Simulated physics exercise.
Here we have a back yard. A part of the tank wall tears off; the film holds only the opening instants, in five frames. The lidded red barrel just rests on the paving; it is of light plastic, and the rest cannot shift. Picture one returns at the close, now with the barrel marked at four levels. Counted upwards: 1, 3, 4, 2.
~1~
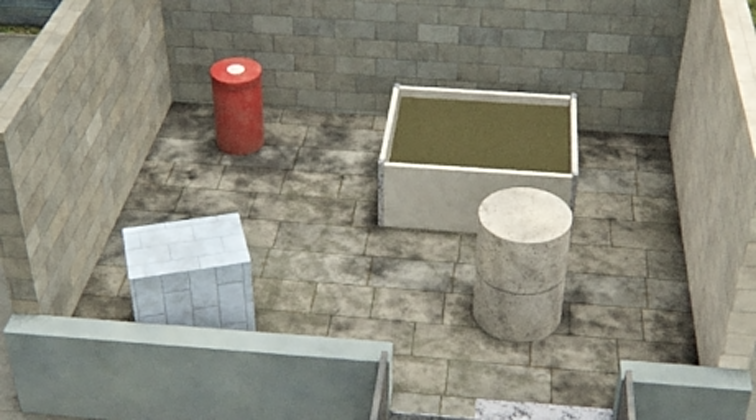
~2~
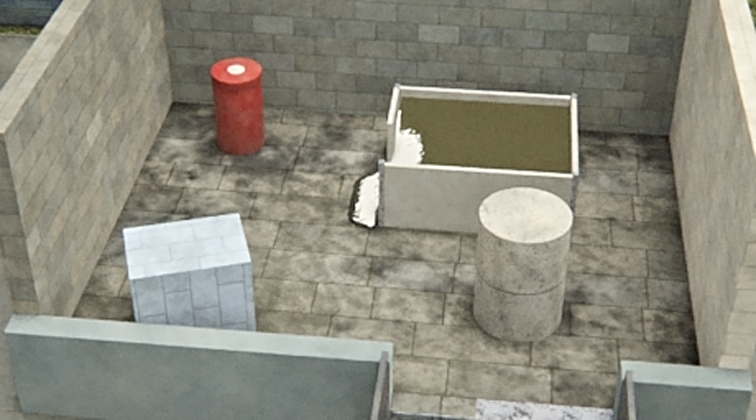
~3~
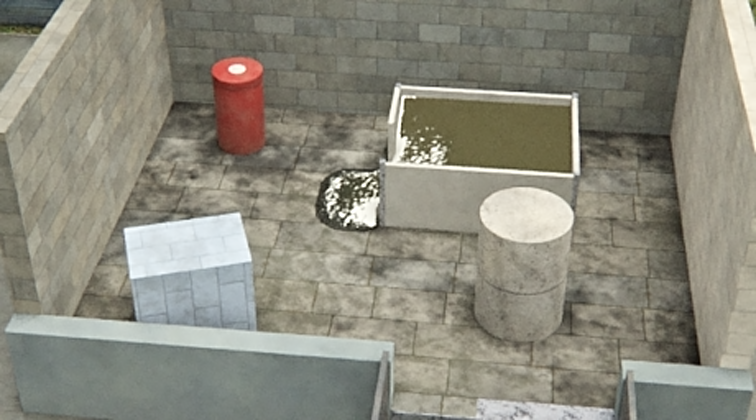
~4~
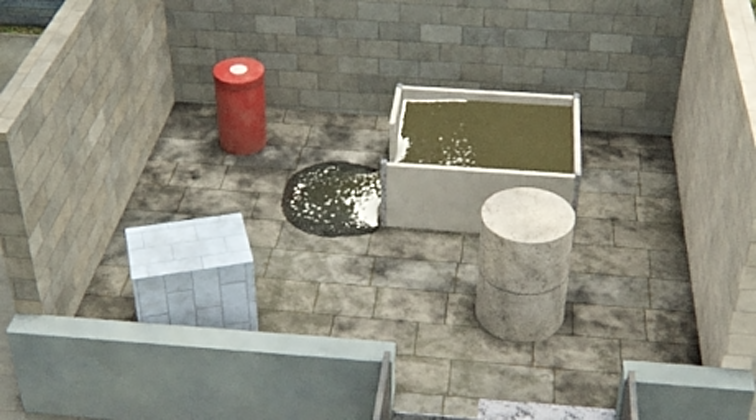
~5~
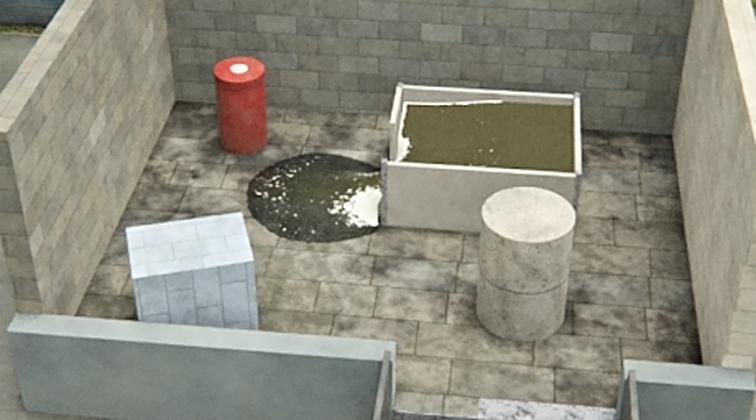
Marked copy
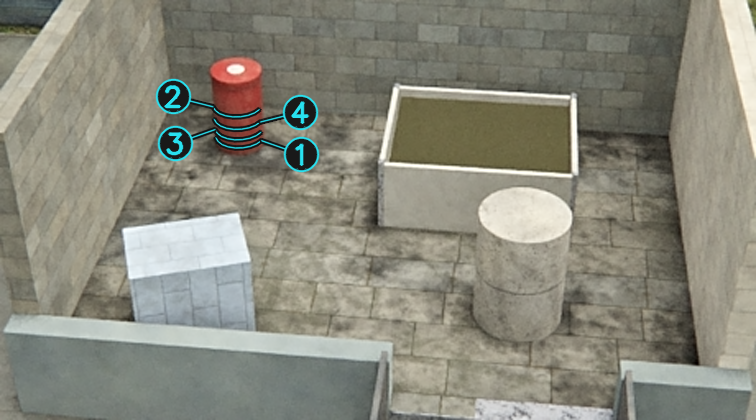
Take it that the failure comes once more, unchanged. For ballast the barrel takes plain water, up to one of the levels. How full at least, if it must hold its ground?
Take 3.
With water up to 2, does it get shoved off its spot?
No, that is safe.
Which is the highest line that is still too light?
It is 1.
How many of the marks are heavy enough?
Three of them.
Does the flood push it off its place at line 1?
Yes, that goes wrong.
In cyan, 1 at (235, 147); 2 at (232, 116); 3 at (234, 139); 4 at (233, 129); from the bottom up 1, 3, 4, 2.
If 1 is chosen, it is pushed about twice its own width away.
If 2 is chosen, it does not move.
If 3 is chosen, it does not move.
If 4 is chosen, it does not move.
